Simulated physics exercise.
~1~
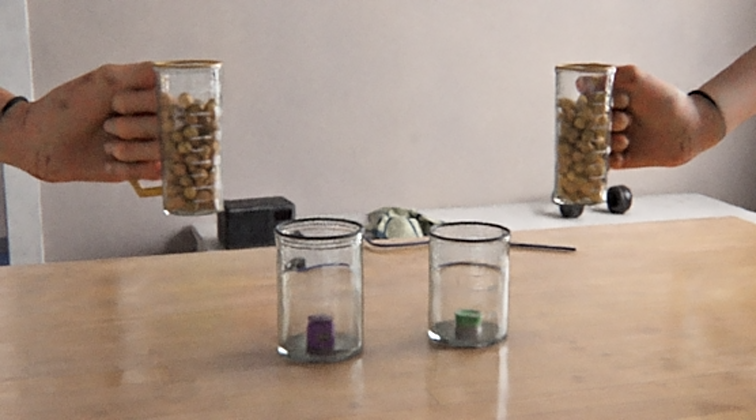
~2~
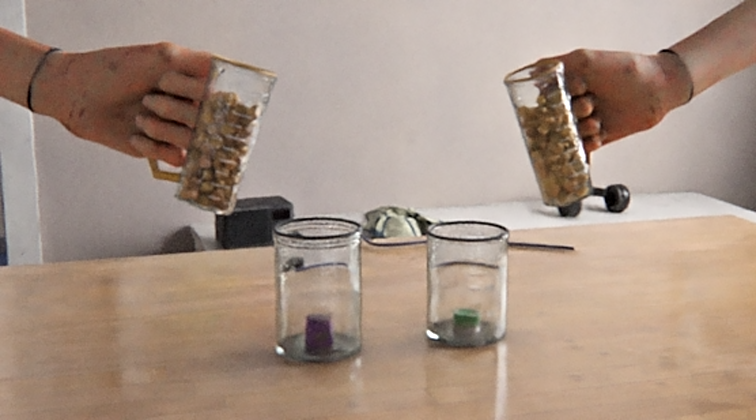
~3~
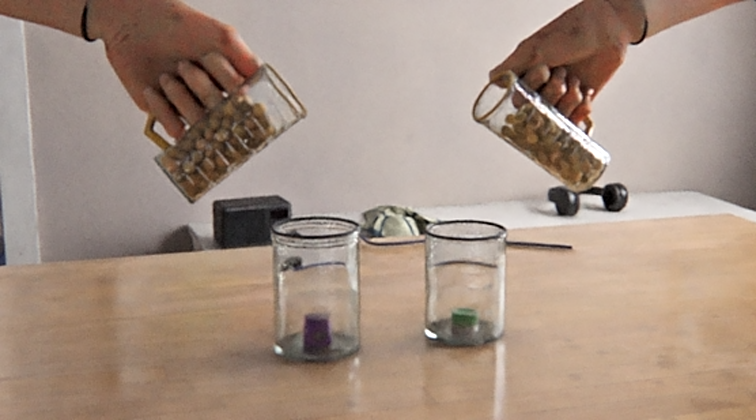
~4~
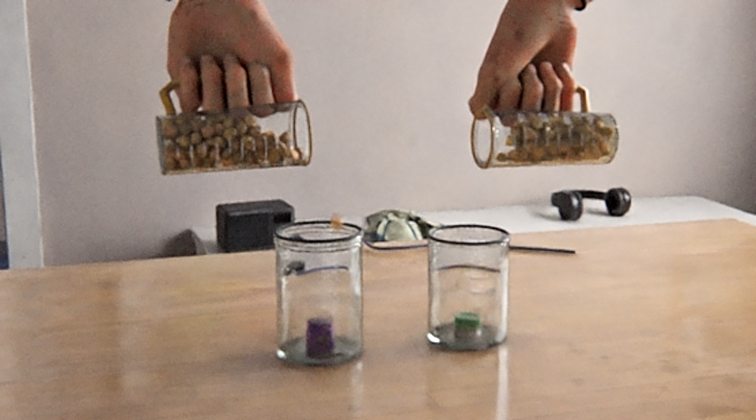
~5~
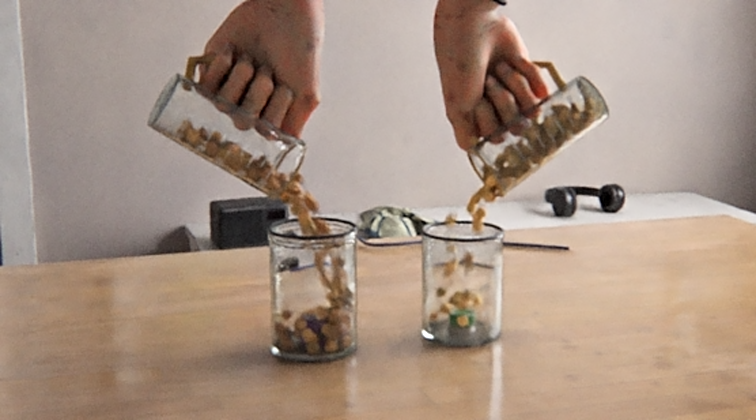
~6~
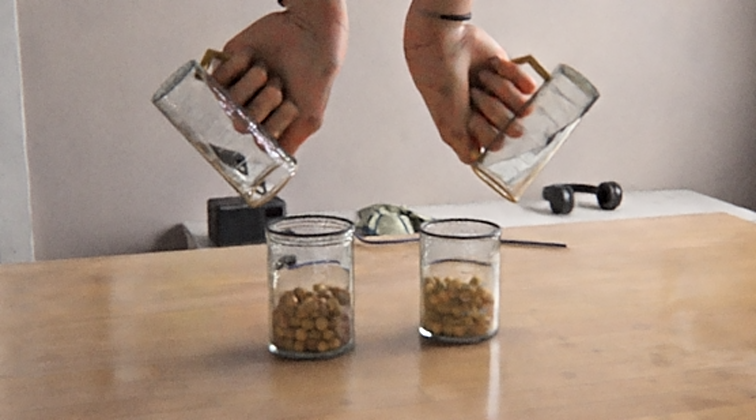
The clip opens on two clear glass containers on a wooden table, a small purple block in the left one and a small green block in the right, while a hand on each side holds up a glass mug filled with round tan pieces. The hands move inward and tip the mugs toward the containers until they lie sideways. They tilt further, and the pieces stream down around both blocks. Soon both mugs are empty and still held upside down at a slant. The pieces settle in both containers, hiding the purple and green blocks completely, with none spilled beside them.
